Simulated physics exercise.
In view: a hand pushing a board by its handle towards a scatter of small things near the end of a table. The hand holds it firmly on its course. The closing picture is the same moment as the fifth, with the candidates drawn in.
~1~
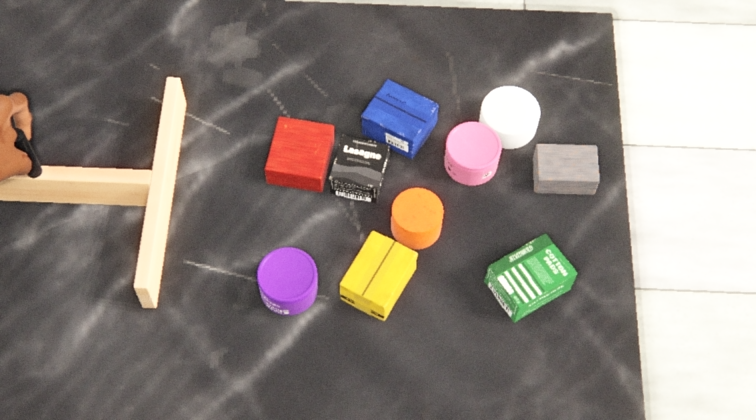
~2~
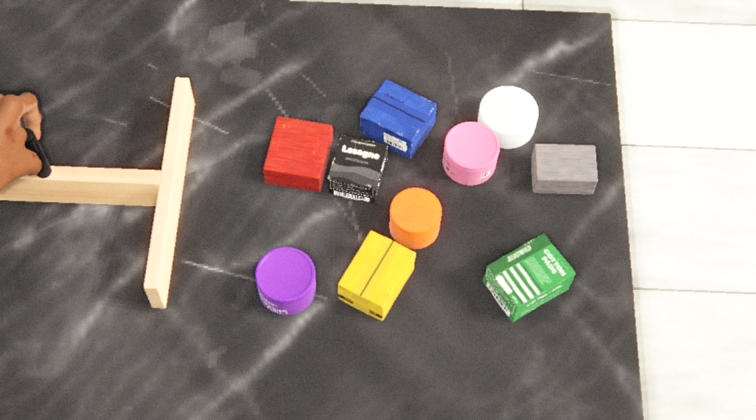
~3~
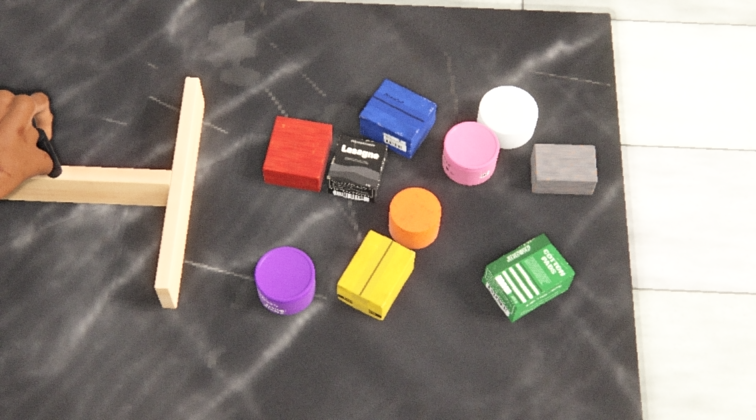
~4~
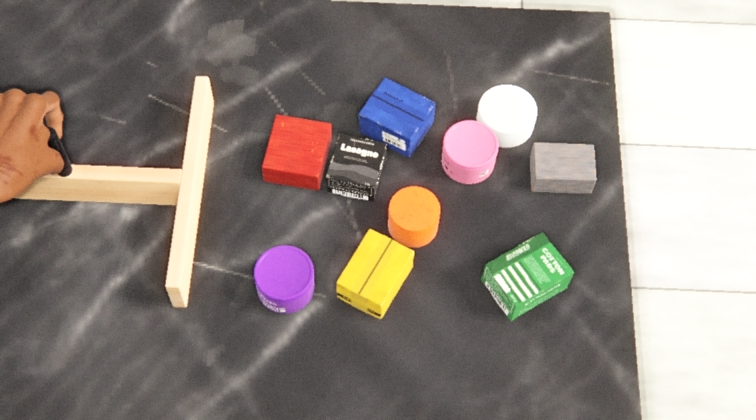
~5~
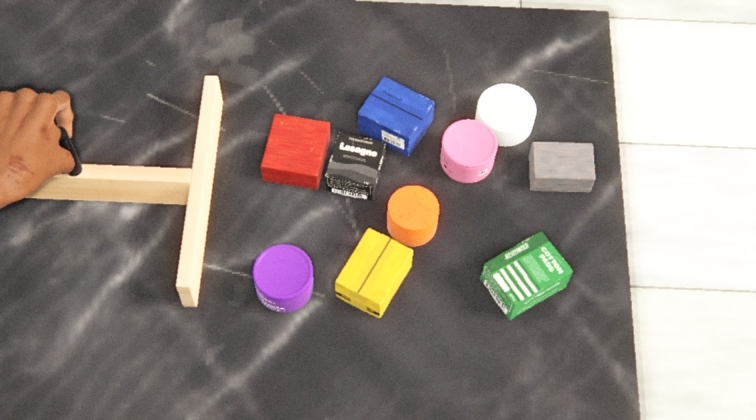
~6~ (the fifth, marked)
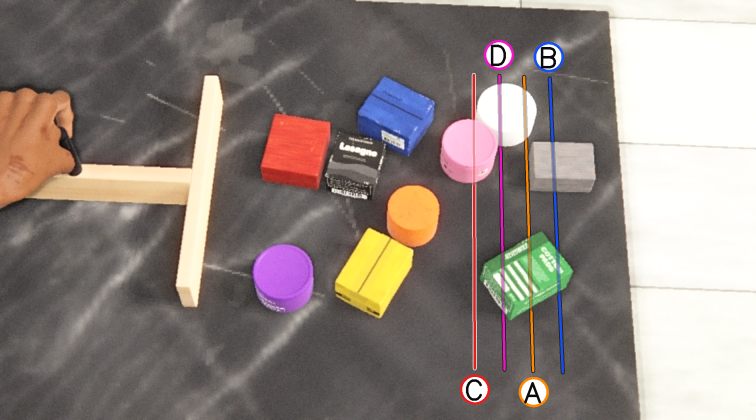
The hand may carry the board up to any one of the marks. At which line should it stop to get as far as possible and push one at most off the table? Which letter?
It should halt at C.
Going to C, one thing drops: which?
It is the grey block.
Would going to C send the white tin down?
No.
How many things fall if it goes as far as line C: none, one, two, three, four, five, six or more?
One.
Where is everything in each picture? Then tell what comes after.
In the first picture, grey block (566, 169); yellow box (379, 276); white tin (509, 118).
In the second picture, board (167, 177); orange pot (415, 218).
In the third picture, board (177, 177); purple tub (286, 282).
In the fourth picture, board (188, 176); blue box (397, 118).
In the fifth picture, board (198, 175); red block (296, 152); grey block (562, 167); yellow box (375, 273).
On the copy, A at (528, 213); B at (556, 215); C at (474, 211); D at (502, 212).
On C. First, board (298, 180); purple tub (329, 284); blue box (406, 115).
Then, board (398, 184); grey block (596, 172); green box (546, 270).
Finally, board (472, 187); grey block over the edge; pink tub (611, 158); one fallen.
By contrast, A drops two; B drops four; D drops two.
